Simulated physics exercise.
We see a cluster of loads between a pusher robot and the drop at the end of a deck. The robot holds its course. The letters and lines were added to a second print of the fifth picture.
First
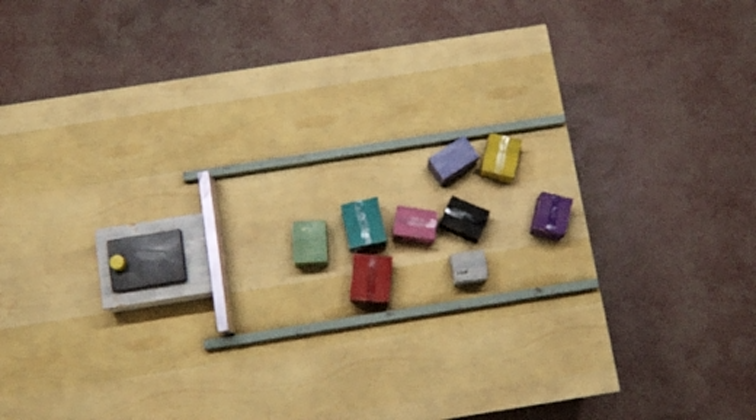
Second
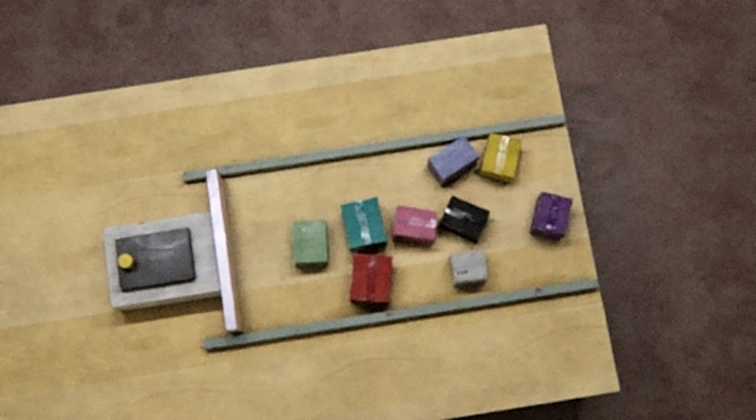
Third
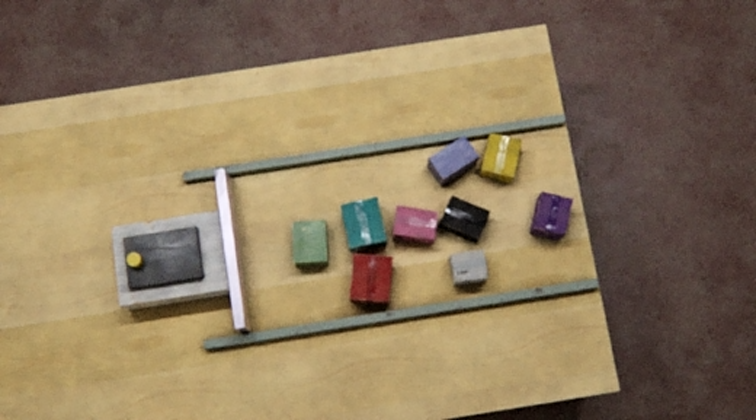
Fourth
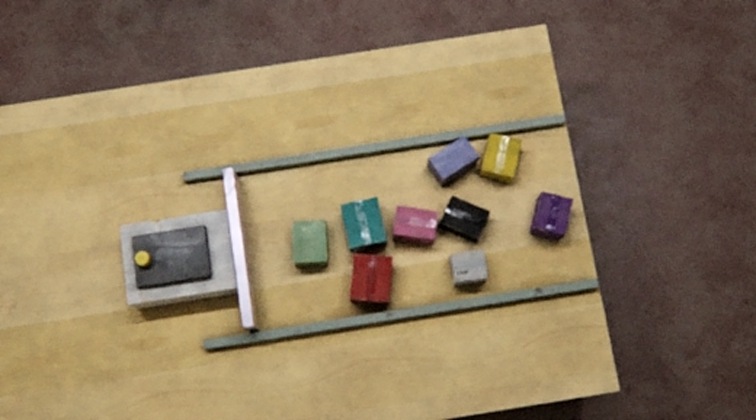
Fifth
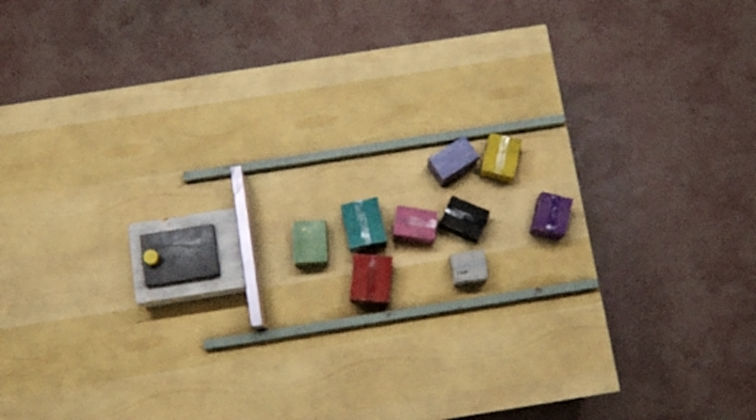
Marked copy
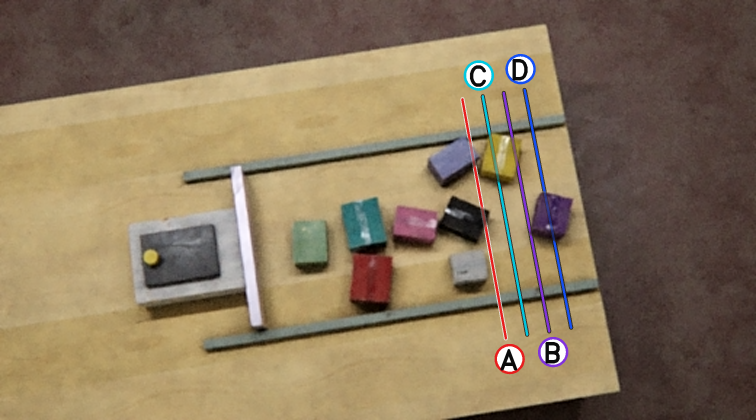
The footage shows a pusher robot with a wide front bar edging slowly to the right between two rails on a wooden deck, while the scattered colored boxes ahead of it stay still and untouched.
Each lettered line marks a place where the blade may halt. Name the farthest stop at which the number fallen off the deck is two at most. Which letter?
As far as mark A.
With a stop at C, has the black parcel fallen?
Yes.
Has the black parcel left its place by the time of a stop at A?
Yes.
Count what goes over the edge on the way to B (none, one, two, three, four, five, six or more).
Five.
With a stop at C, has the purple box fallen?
Yes.
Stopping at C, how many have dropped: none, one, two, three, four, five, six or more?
Three.
On the marked copy, A at (484, 216); B at (526, 209); C at (504, 213); D at (547, 206).
Taking A. A third of the way, robot (272, 241); black parcel (477, 215); red box (381, 281).
Two thirds of the way, robot (358, 227); purple box (583, 218); black parcel (549, 211).
When it is over, robot (424, 217); purple box over the edge; black parcel over the edge; two fallen.
As for the rest, B drops five; C drops three; D drops six.
